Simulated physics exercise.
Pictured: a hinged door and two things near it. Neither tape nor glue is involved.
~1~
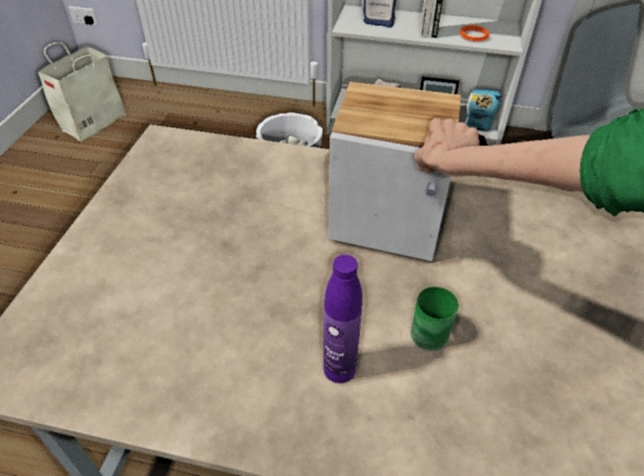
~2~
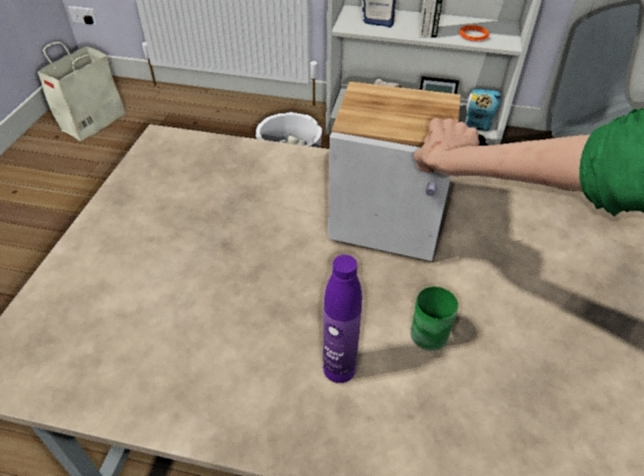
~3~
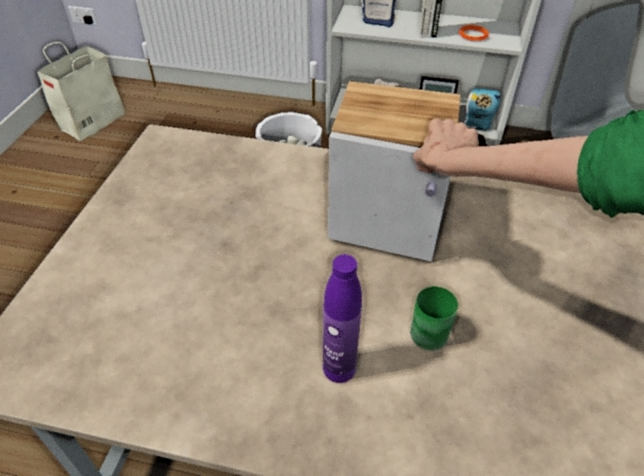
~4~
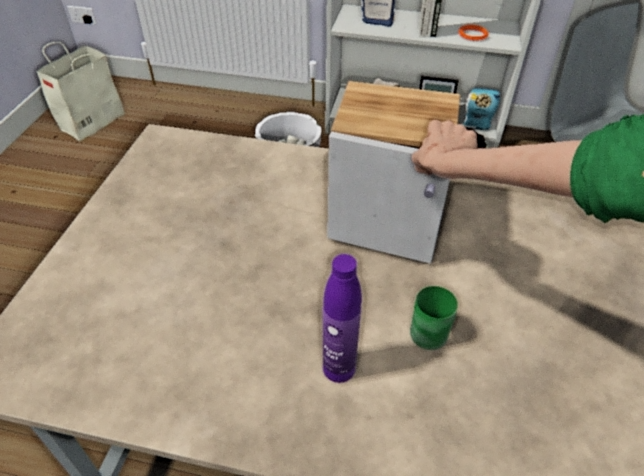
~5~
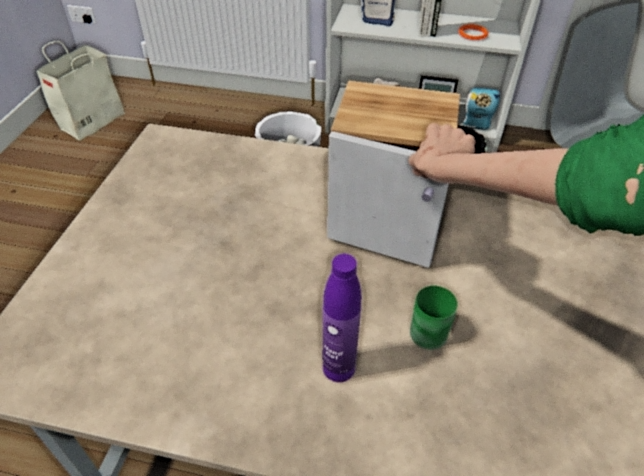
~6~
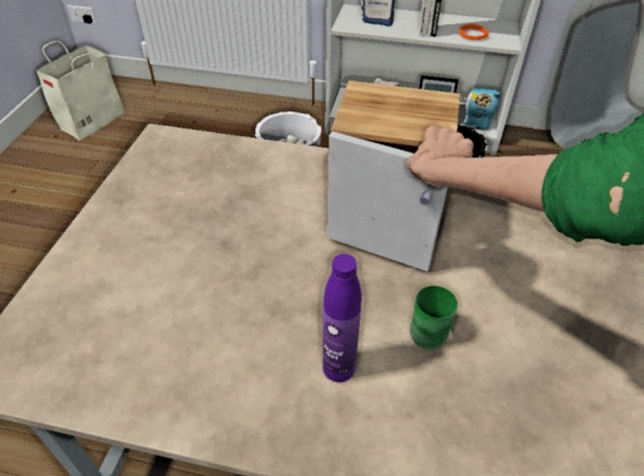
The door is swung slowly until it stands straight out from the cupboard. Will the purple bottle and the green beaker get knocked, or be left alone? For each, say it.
The purple bottle stays put, the green beaker stays put.
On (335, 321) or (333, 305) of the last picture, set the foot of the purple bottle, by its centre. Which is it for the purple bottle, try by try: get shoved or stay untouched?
Result, first setting: It gets pushed; second setting: It gets pushed.
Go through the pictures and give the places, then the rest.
The first picture shows door 4° open; purple bottle (342, 323); green beaker (434, 319); door (385, 204).
The second picture shows door 4° open; green beaker (433, 319); door (384, 204).
The third picture shows door 5° open; purple bottle (342, 323); door (383, 204).
The fourth picture shows door 6° open; green beaker (433, 319); door (383, 205).
The fifth picture shows door 10° open; purple bottle (341, 322); door (382, 207).
The sixth picture shows door 13° open; purple bottle (342, 322); green beaker (433, 318); door (381, 209).
Then, 1.14 s later than the last frame, door 53° open; purple bottle at rest near (342, 322); green beaker at rest near (433, 318).
Then, 2.48 s later than the last frame, door 90° open; purple bottle at rest near (342, 322); green beaker at rest near (433, 318).
When it is over, the purple bottle escapes contact, near (342, 322); the green beaker escapes contact, near (433, 318).
